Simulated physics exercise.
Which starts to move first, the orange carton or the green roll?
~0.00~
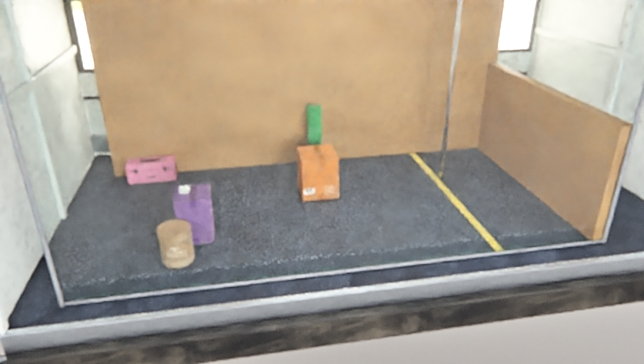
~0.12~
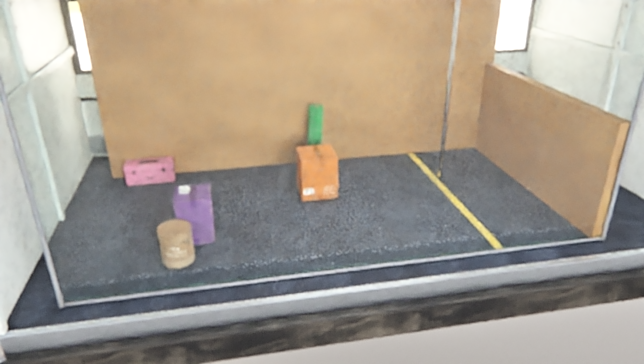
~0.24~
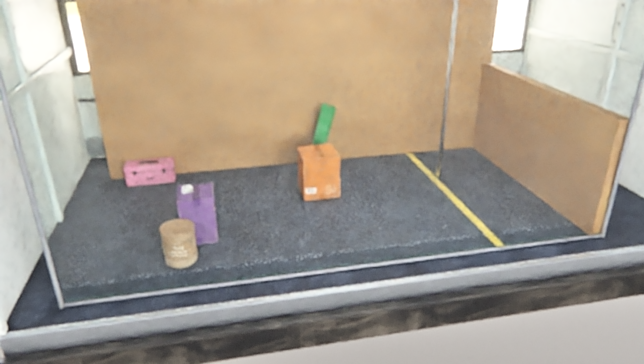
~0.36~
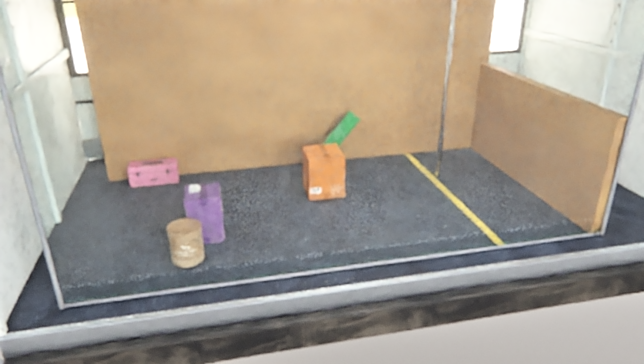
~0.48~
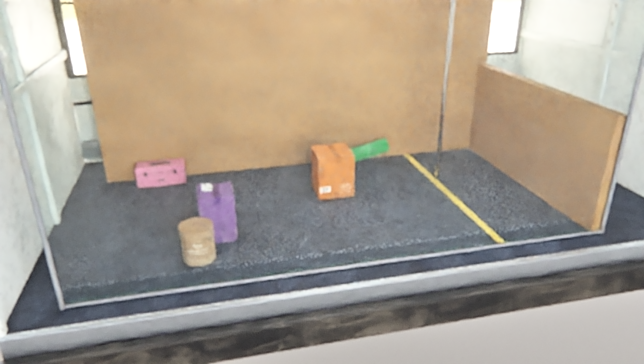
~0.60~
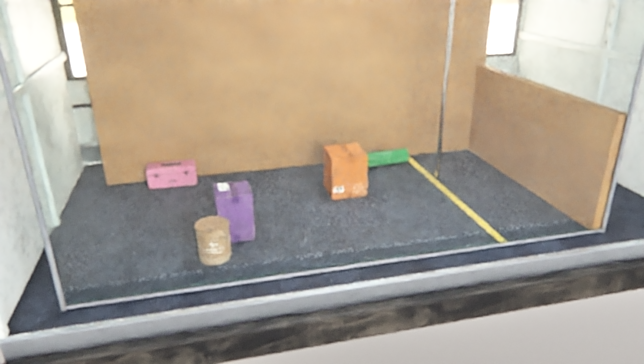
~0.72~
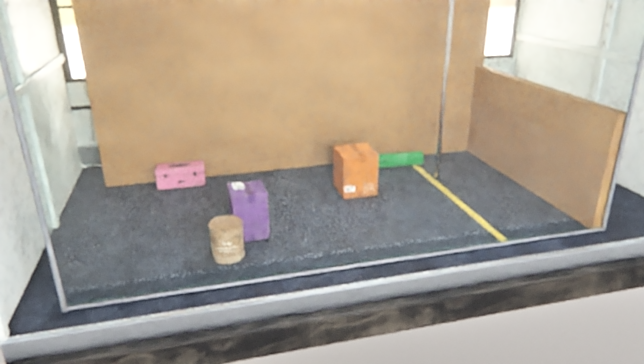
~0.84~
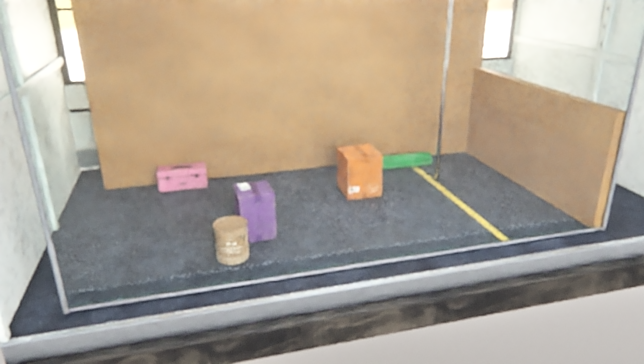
The green roll starts first. It is already tipping to the right while the orange carton still stands in place, and the carton slides afterwards.
